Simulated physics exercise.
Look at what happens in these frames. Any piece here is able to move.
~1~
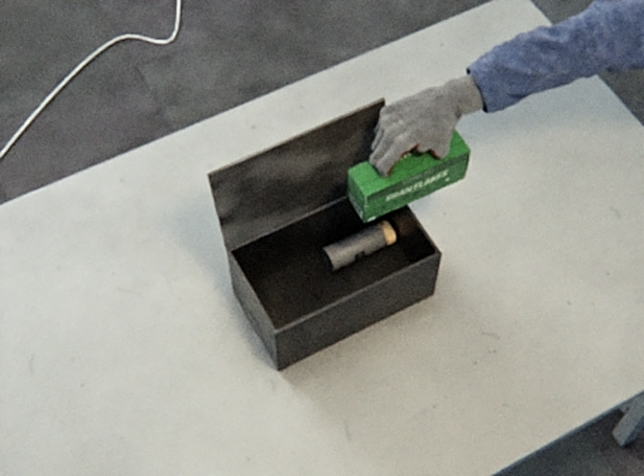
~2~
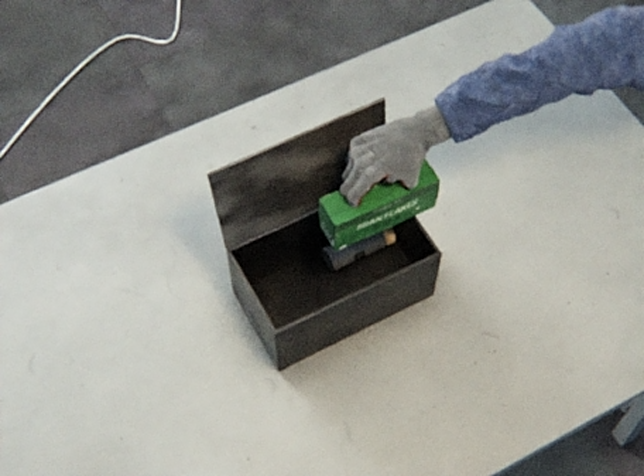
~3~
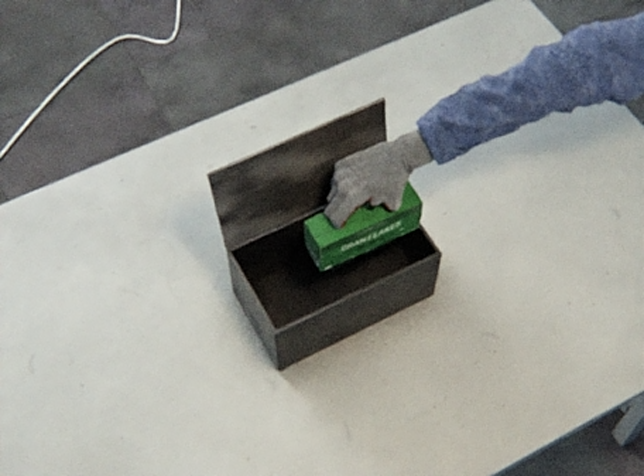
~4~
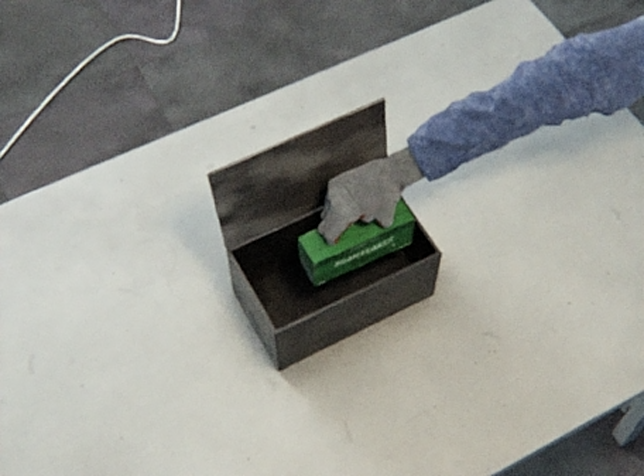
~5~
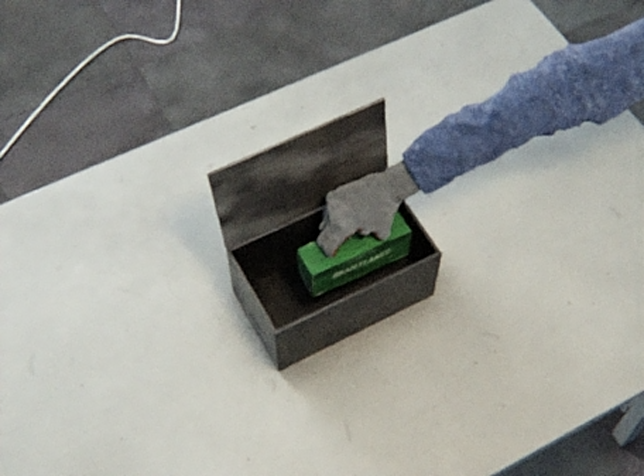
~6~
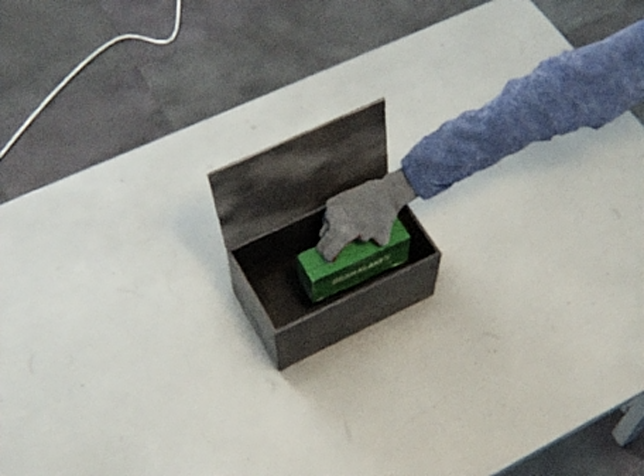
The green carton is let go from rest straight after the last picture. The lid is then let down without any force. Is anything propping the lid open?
The lid is going to finish down.
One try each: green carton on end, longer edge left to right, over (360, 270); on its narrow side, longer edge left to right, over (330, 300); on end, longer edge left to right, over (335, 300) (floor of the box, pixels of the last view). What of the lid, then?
Trial 1: Lid propped open. Trial 2: Lid fully lowered. Trial 3: Lid propped open.
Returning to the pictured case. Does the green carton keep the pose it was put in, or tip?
In the end, the green carton keeps its orientation.
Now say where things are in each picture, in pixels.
In the first frame, coming down; green carton (408, 174); grey shaker (359, 245).
In the second frame, coming down; green carton (379, 203); grey shaker (359, 245).
In the third frame, coming down; green carton (363, 224).
In the fourth frame, coming down; green carton (356, 240).
In the fifth frame, coming down; green carton (354, 252).
In the sixth frame, in place under the hand; green carton (354, 258).
Then, 0.70 s later than the last frame, green carton moved a little near (360, 283).
Then, 1.50 s later than the last frame, lid 65° above the rim; green carton moved a little near (360, 283).
Then, 1.80 s later than the last frame, lid 32° above the rim; green carton moved a little near (360, 283).
Then, 2.00 s later than the last frame, lid 4° above the rim; green carton moved a little near (360, 283).
When it is over, lid shut; moved from the start, green carton; grey shaker as before. End places, in pixels of the last picture, green carton near (360, 283).
